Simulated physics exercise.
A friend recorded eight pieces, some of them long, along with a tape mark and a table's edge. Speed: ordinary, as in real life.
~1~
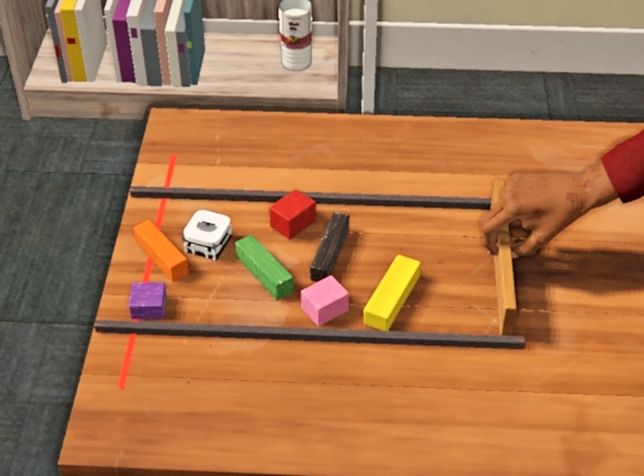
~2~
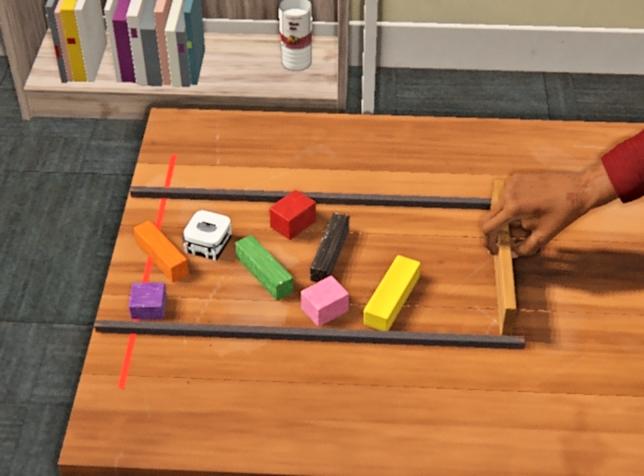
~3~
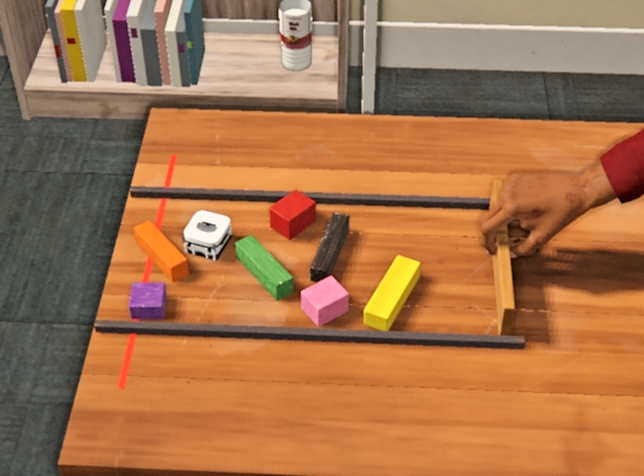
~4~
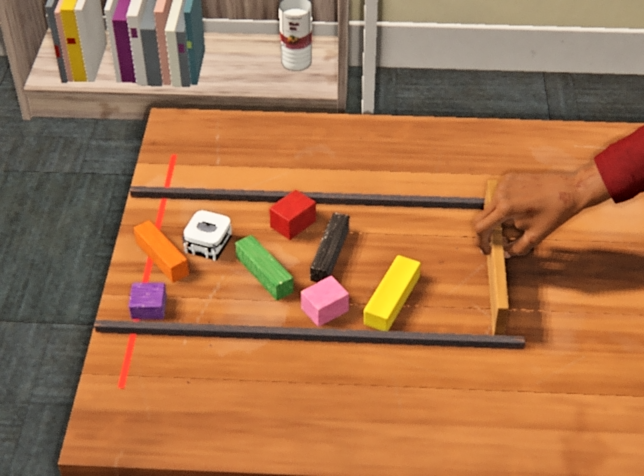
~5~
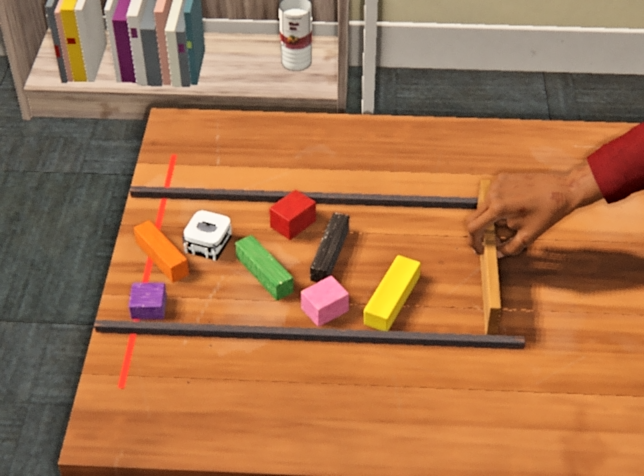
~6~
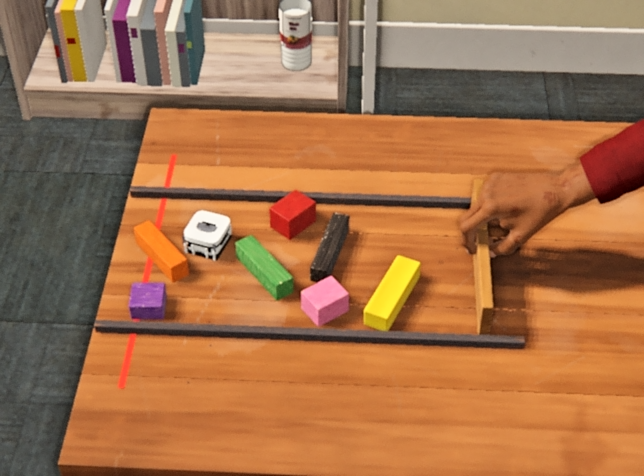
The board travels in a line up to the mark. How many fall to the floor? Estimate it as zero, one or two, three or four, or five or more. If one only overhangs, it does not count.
Estimate: Five or more fall off.
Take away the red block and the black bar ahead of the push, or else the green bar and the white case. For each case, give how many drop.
You'd see 3 fallen, and 3 in the other try.
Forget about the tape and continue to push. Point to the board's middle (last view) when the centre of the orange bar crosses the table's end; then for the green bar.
At (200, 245) for the orange bar; at (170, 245) for the green bar.
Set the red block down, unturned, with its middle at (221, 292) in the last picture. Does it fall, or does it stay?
It simply slips off.
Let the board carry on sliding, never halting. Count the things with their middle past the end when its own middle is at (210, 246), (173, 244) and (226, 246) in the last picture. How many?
In order, that gives 0, then 3, then 0.
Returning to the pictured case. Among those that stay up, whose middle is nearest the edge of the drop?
Foremost: The red block.
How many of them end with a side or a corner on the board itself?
Count recorded: 2.
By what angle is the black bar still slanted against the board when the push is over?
About 25°.
Early on, none off yet; purple block at rest near (148, 301); orange bar at rest near (161, 251); white case at rest near (208, 235).
Finally, the number that fall off is five or more; lost, pink block, green bar, white case, orange bar and purple block.
